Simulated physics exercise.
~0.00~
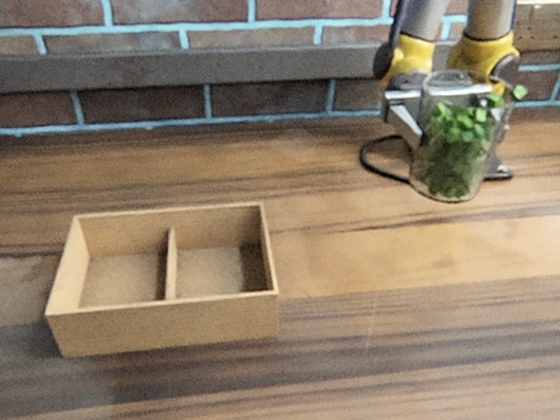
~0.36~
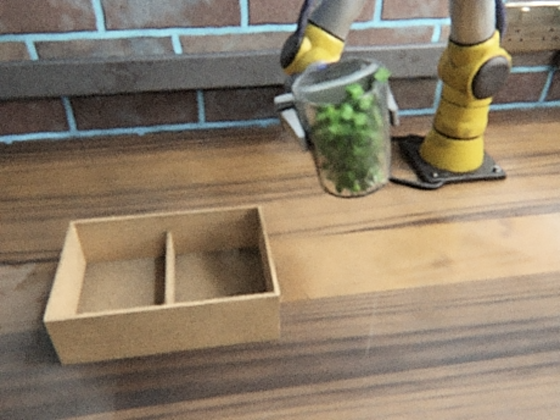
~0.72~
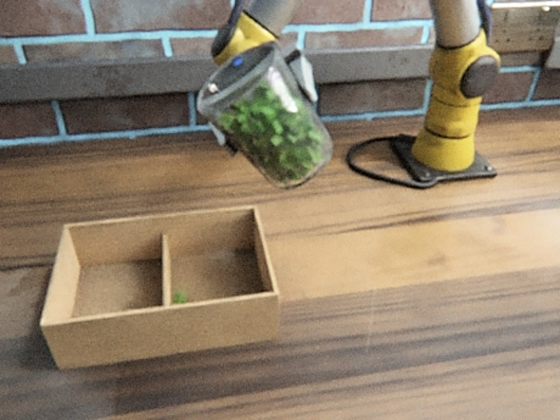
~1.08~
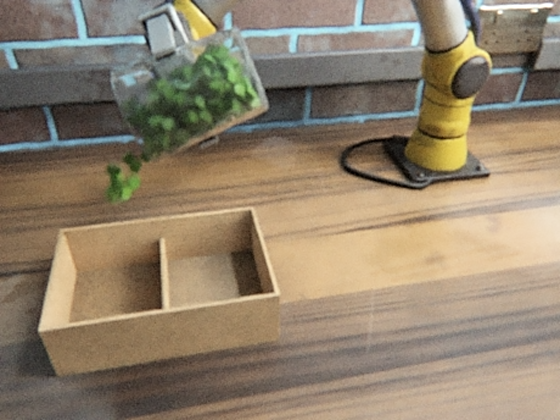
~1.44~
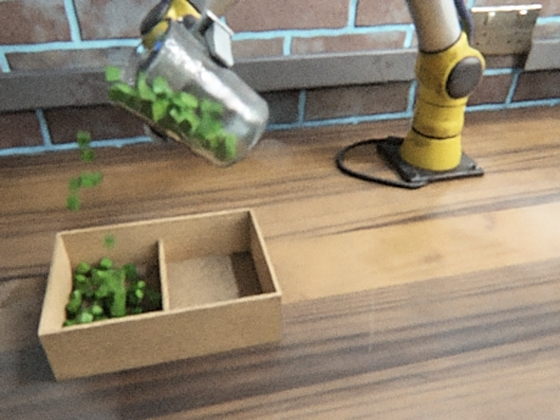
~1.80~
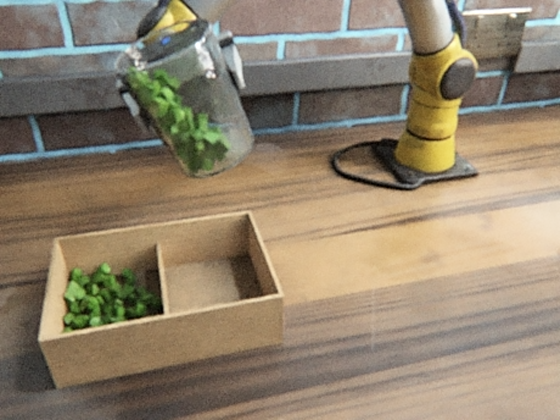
In the video, a robot arm carries a clear cup of chopped green pieces leftward over a divided open box on a wooden table and tips it, pouring some into the left compartment, then tilts it back with many pieces still inside, leaving the right compartment nearly empty.
